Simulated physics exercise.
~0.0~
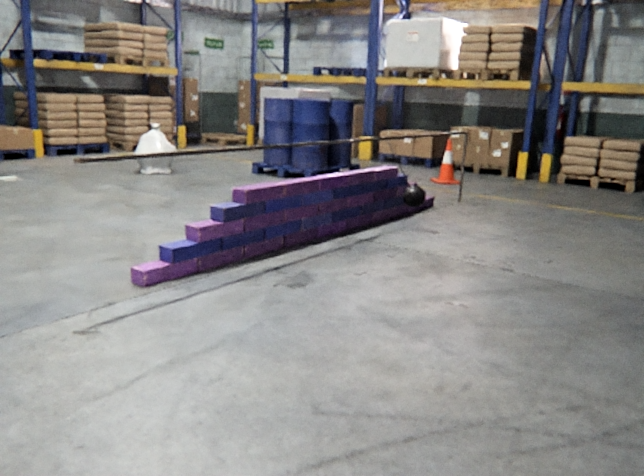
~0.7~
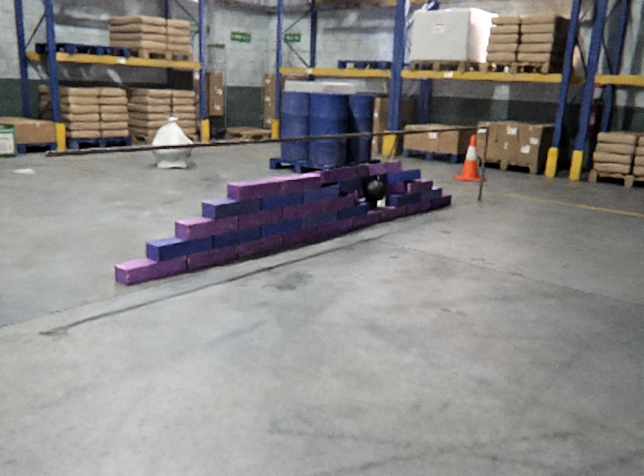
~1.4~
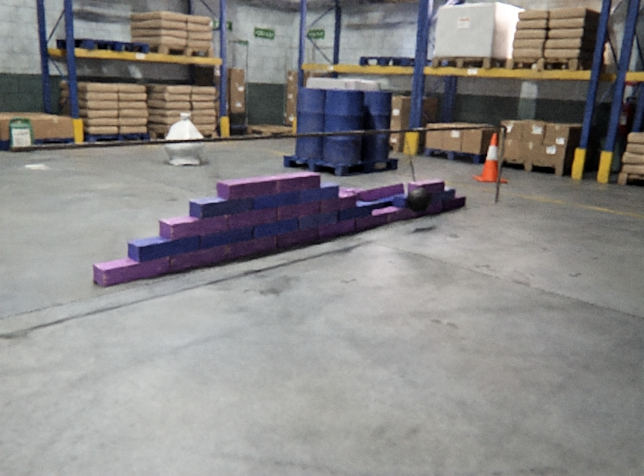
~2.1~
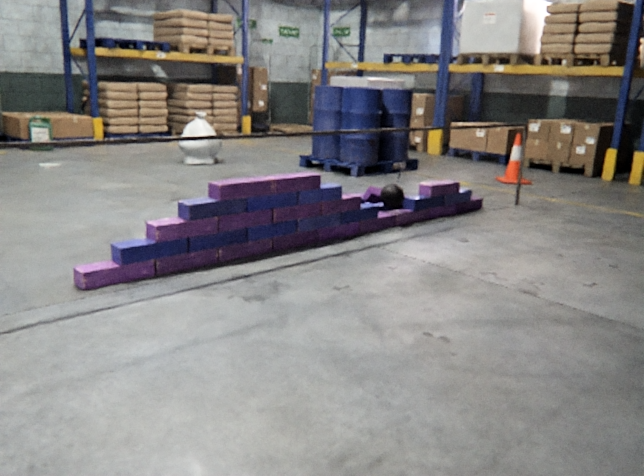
A dark ball swung into the right side of a stepped wall of purple and blue blocks in a warehouse, swayed back and forth and knocked several blocks loose, leaving a gap there while the taller left part stayed standing.
